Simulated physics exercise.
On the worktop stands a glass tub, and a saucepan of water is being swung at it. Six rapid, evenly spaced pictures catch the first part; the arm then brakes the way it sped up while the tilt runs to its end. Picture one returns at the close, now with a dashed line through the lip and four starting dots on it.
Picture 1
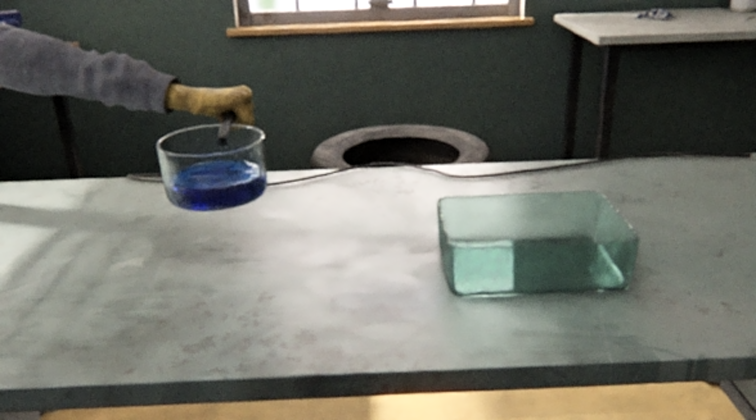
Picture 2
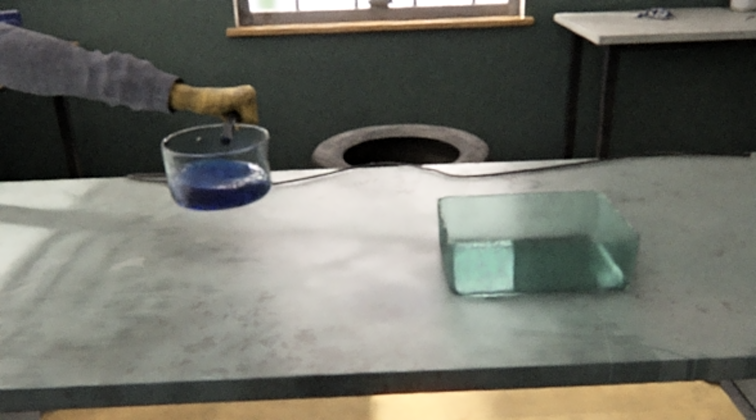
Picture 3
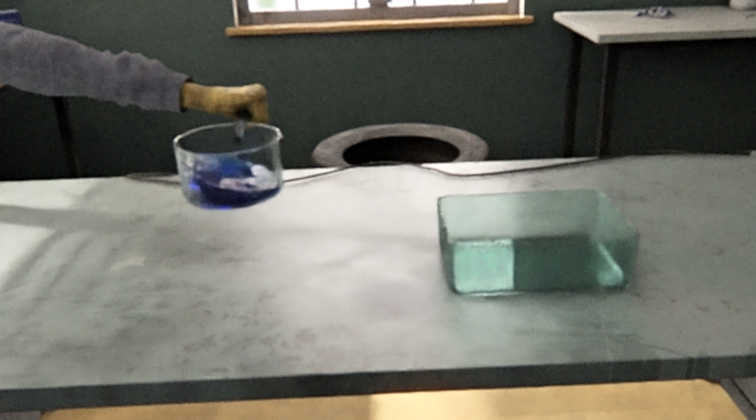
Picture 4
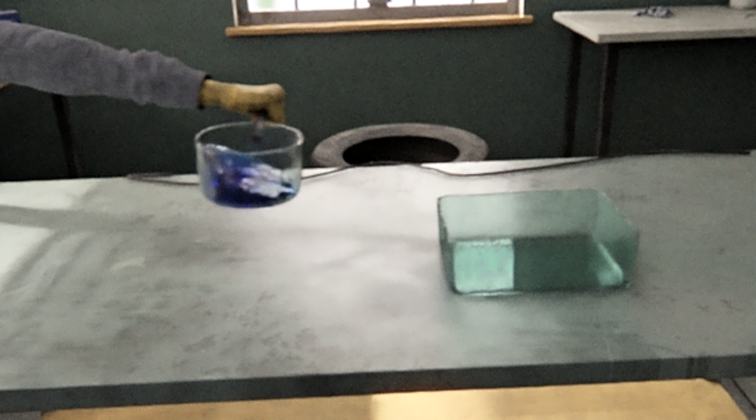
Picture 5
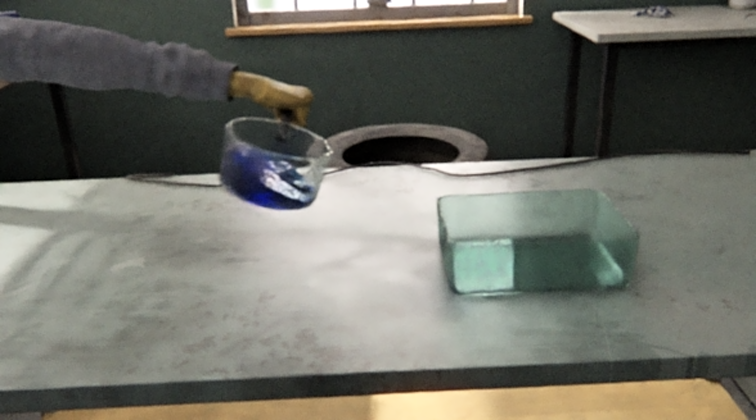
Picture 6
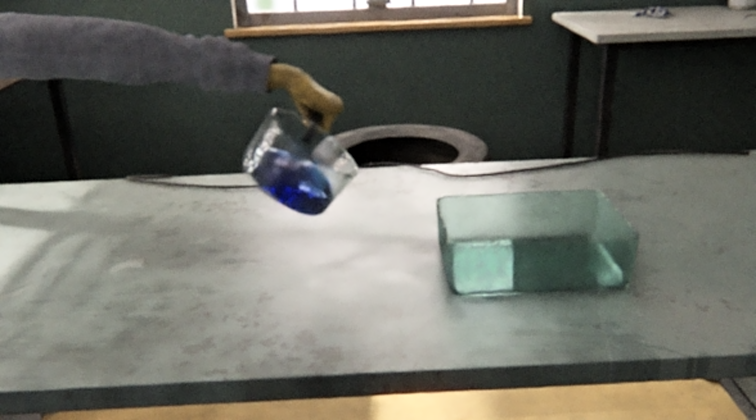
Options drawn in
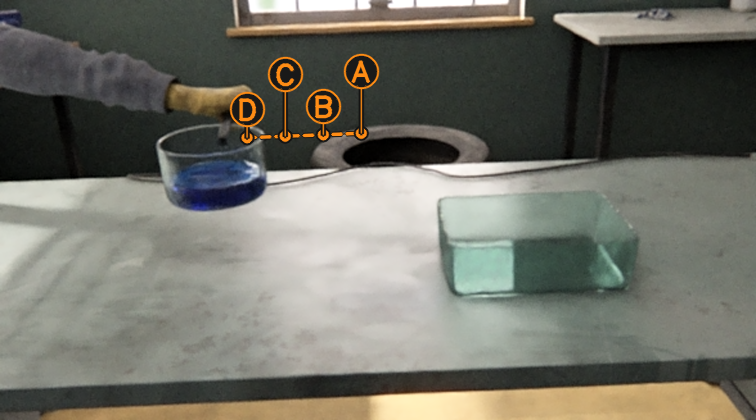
The clip opens with a gloved hand holding a clear pan of blue water upright above a grey worktop, left of a greenish glass tub. The arm moves the pan rightward as the water sloshes inside, then tilts it steeply toward the tub, which stays still, with the water still inside the pan.
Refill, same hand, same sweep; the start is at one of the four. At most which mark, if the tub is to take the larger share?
I would pick spot C.
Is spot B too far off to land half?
No, that is safe.
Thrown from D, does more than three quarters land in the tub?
No, it does not.
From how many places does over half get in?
Three.
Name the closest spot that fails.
That would be D.
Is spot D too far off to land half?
Yes, that goes wrong.
On the marked copy, A at (361, 133); B at (323, 134); C at (285, 136); D at (247, 137).
With A, about 85 % lands in the tub, 5 % falls short and 9 % goes beside or beyond.
With B, about 77 % lands in the tub, 5 % falls short and 18 % goes beside or beyond.
With C, about 71 % lands in the tub, 18 % falls short and 10 % goes beside or beyond.
With D, about 28 % lands in the tub, 65 % falls short and 7 % goes beside or beyond.
